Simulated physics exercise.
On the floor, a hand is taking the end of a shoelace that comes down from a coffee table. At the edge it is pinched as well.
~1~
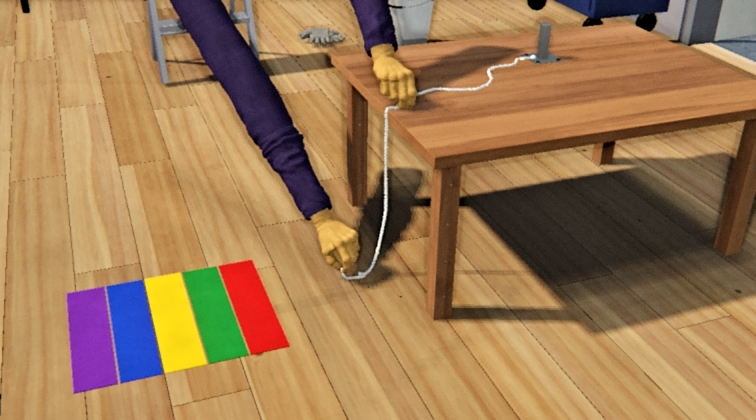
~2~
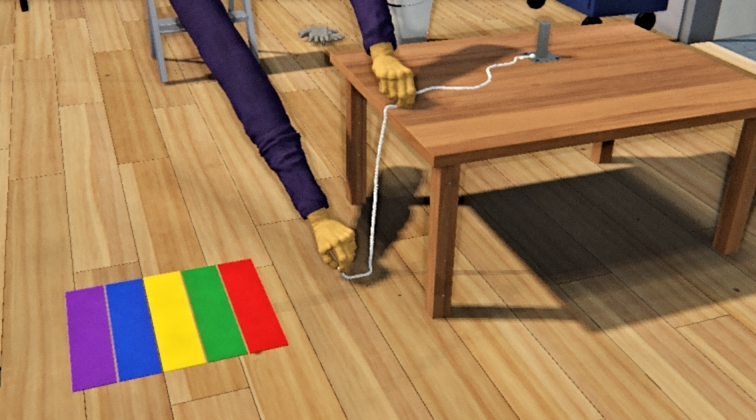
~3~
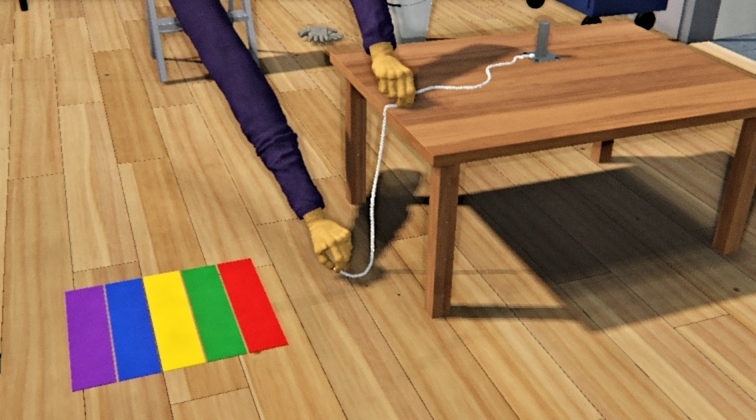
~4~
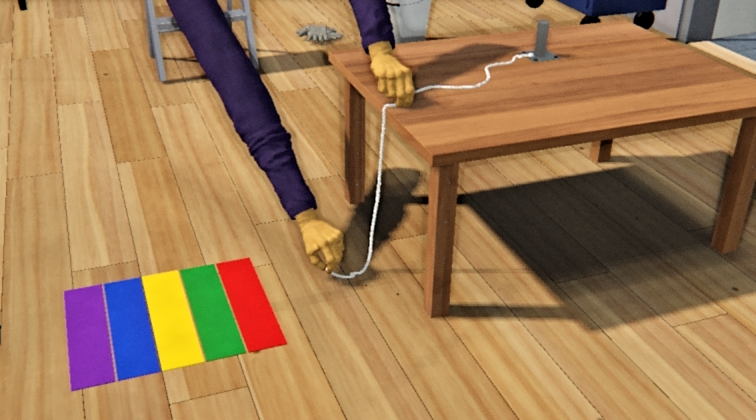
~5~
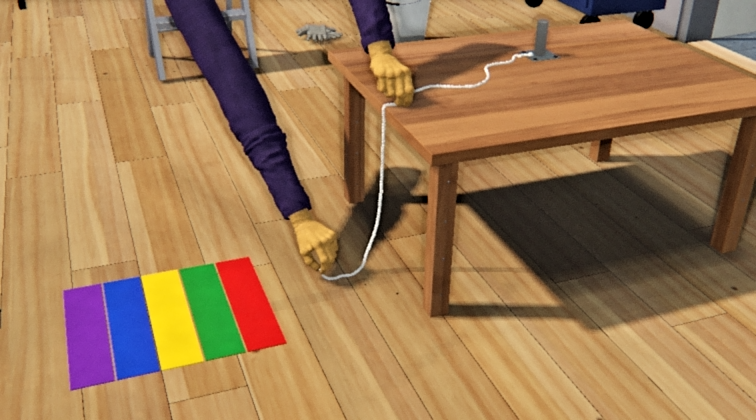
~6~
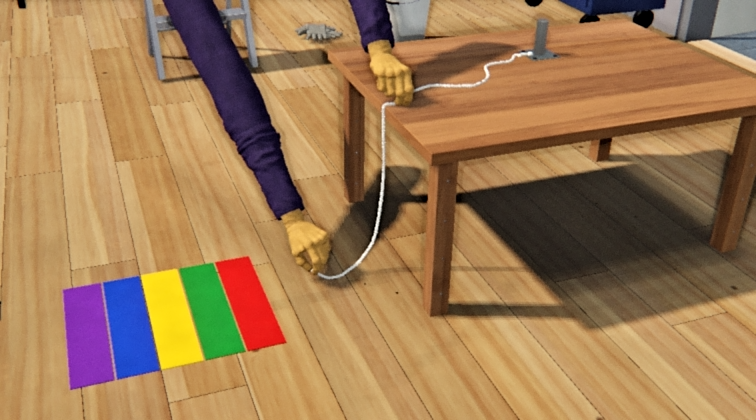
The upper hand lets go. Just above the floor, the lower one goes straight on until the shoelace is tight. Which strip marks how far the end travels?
The yellow strip.
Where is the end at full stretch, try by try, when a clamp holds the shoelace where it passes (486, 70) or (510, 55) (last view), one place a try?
Try by try: (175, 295), (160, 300).
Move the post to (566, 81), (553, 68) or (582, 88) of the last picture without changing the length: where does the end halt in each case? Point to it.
Results per try: (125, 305); (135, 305); (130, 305).
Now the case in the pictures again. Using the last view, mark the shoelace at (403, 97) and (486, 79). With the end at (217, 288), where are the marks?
(372, 114) and (452, 77), approximately.
A little later, end near (217, 288); over green.
Next, end near (179, 296); over yellow.
When it is tight, end near (158, 300); over yellow. It gets as far as the yellow strip.
